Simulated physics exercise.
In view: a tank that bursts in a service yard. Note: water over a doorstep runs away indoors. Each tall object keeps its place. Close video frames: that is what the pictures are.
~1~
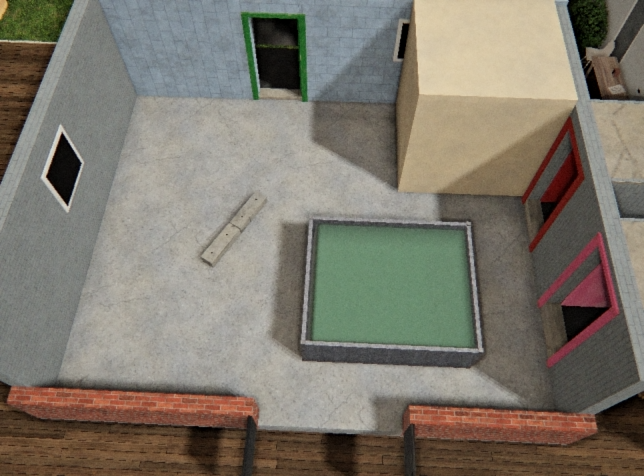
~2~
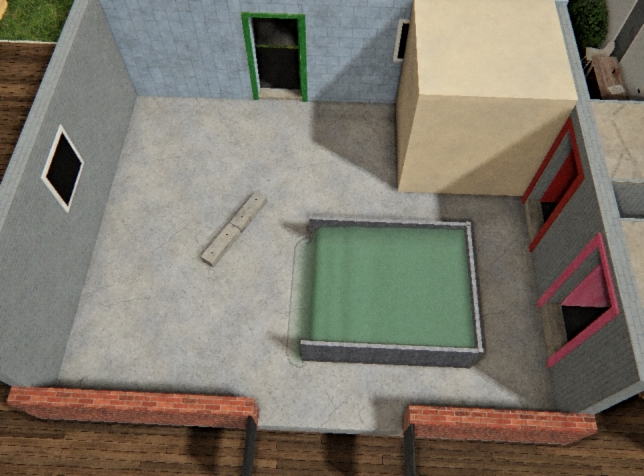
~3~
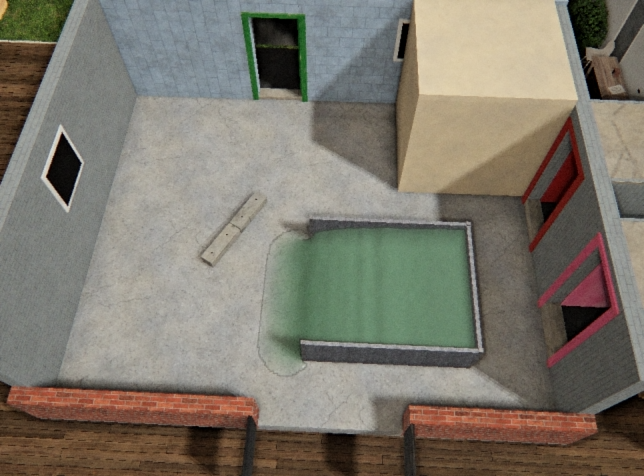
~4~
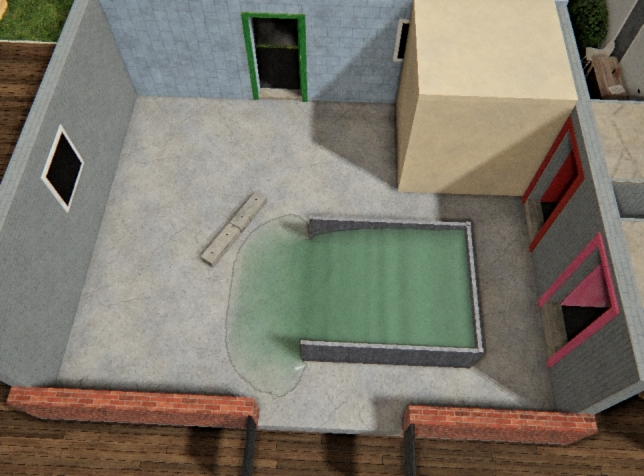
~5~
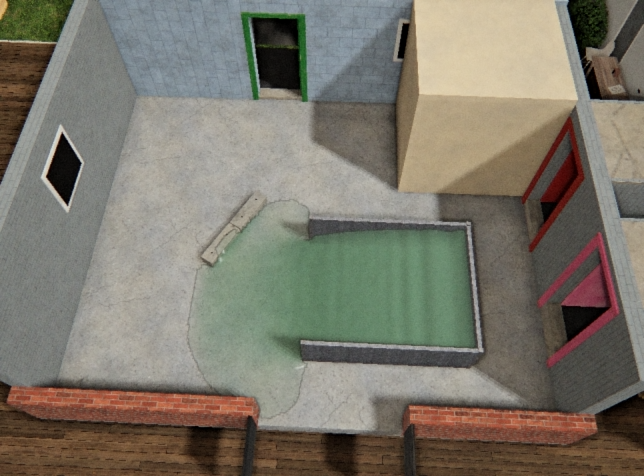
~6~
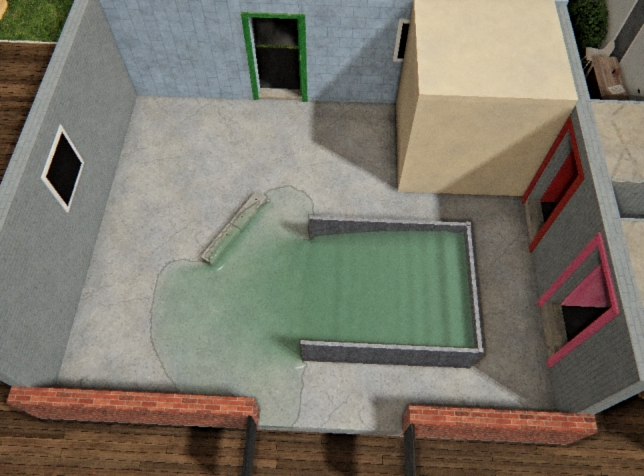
Green water pours out through the open left side of a low grey tank and spreads leftward in a rounded sheet across the pale floor of a walled yard, seen from high above by a still camera. A green-framed doorway stands in the blue back wall, with a beige block, red and pink openings at right, and low brick walls in front. The water reaches the slanting pale barrier, then spreads past its lower end while the barrier stays put.
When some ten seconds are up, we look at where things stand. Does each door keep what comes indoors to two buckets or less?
Result: The red door will keep it to two buckets; the green door will be overrun; the pink door will keep it to two buckets.
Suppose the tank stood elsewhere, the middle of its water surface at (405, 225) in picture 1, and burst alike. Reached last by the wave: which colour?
That would be the red-painted one.
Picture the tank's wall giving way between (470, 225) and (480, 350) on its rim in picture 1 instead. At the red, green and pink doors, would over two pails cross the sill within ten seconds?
Red door: Beyond the mark; green door: Short of the mark; pink door: Beyond the mark.
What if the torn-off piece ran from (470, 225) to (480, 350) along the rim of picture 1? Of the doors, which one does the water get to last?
The green door, I reckon.
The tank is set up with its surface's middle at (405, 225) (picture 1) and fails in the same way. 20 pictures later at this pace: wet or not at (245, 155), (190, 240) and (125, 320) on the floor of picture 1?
I'd say swamped for the first, swamped for the second and swamped for the third.
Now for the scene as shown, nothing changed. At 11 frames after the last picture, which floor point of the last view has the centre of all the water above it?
At about (249, 299).
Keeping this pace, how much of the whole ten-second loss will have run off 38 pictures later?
It comes to around 35 per cent.
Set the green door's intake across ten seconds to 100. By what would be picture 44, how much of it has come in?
Roughly 30 per cent.
A moment on, water covers 35 % of the floor; the red door not reached, the green door not reached, the pink door not reached.
Next, water covers 50 % of the floor; the red door not reached, the green door not reached, the pink door not reached.
Then, water covers 70 % of the floor; the red door not reached, the green door wet at the sill, nothing in, the pink door not reached.
Later, water covers 85 % of the floor; the red door not reached, the green door under two buckets in, the pink door not reached.
In the end, water covers 95 % of the floor; the red door wet at the sill, nothing in, the green door over two buckets in, the pink door wet at the sill, nothing in.
